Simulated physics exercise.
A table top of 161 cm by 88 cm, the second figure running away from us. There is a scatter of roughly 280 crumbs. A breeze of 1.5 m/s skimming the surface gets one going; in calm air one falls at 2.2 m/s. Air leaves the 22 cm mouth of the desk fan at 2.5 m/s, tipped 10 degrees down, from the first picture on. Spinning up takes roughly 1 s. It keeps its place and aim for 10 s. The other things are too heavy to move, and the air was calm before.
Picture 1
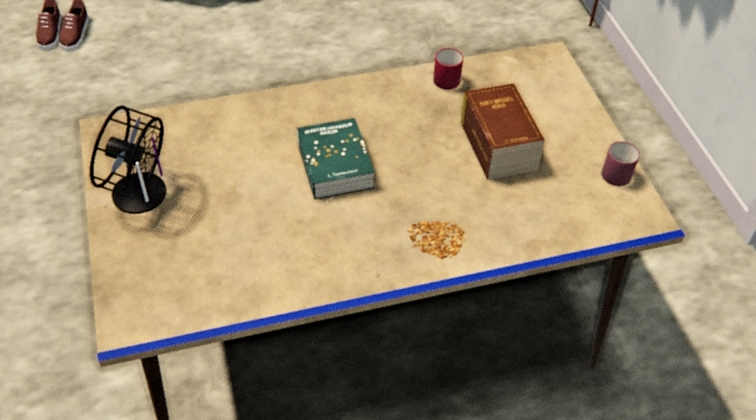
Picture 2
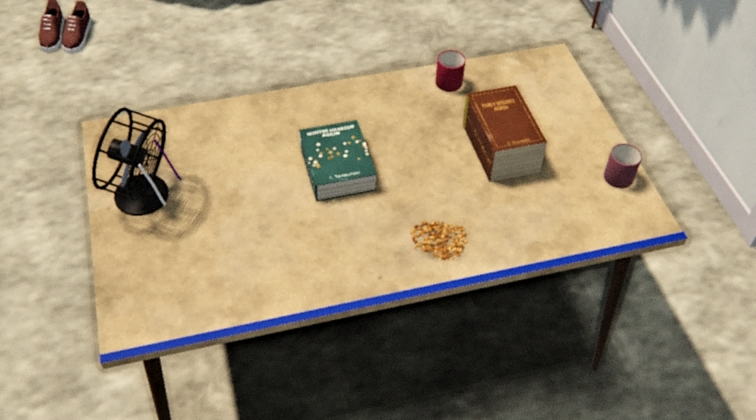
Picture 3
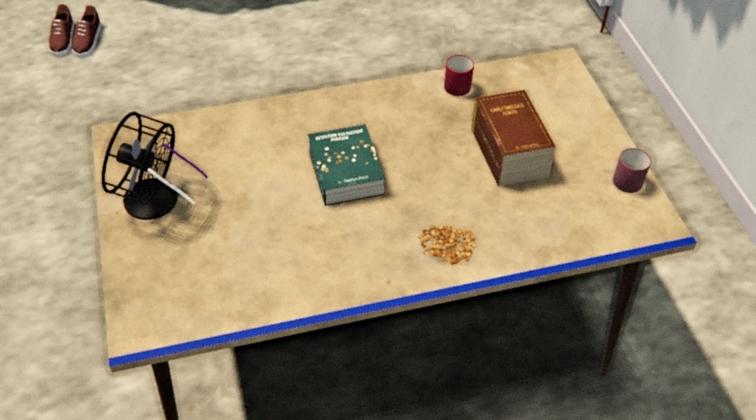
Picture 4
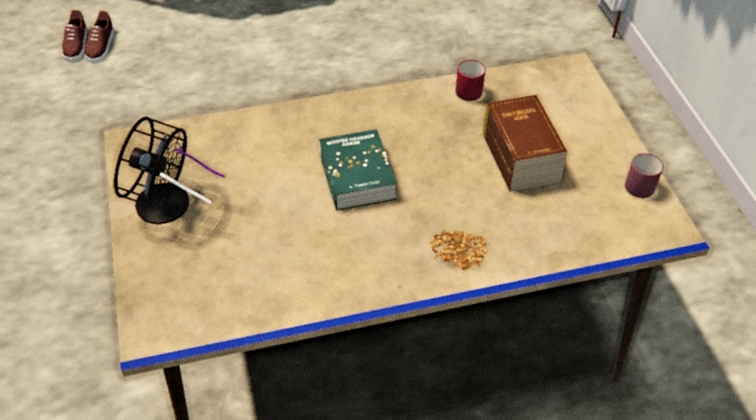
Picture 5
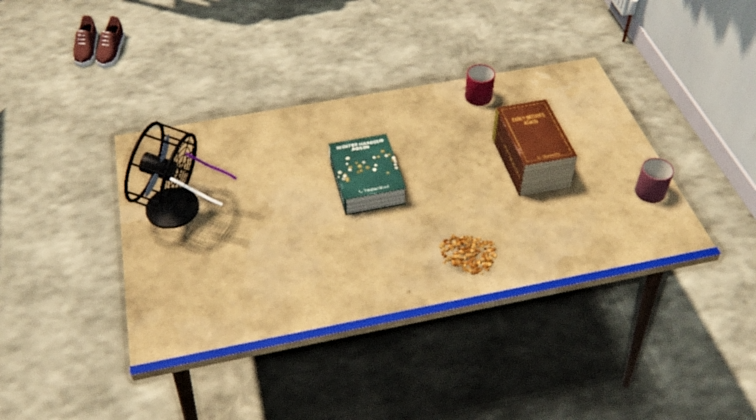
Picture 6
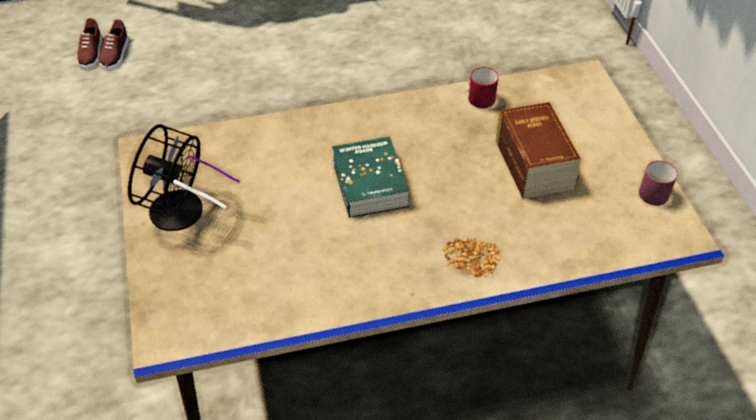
A black desk fan, two books, two cups and scattered crumbs stay put as the view shifts slightly.
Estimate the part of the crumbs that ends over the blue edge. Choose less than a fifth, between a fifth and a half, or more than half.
The share over the blue edge is more than half.
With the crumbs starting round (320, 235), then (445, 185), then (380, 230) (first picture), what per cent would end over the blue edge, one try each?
In that order: 100 %, 0 %, 70 %.
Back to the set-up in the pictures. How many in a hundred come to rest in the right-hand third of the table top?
About 0 %.
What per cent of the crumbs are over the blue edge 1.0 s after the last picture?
Near 80 %.
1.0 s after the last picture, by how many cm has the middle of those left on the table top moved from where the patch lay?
Roughly 60 cm.
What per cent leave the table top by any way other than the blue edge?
Near 10 %.
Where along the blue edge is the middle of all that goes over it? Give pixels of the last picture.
Near (605, 281).
Then, 1.0 s after the last picture, 82 % are over the blue edge; the middle of those still in play is near (695, 248); 54 % have settled or left.
Then, 2.2 s after the last picture, 89 % are over the blue edge; 100 % have settled or left.
Then, 4.6 s after the last picture, 89 % are over the blue edge; 100 % have settled or left.
Then, 9.1 s after the last picture, at the end, 89 % are over the blue edge.
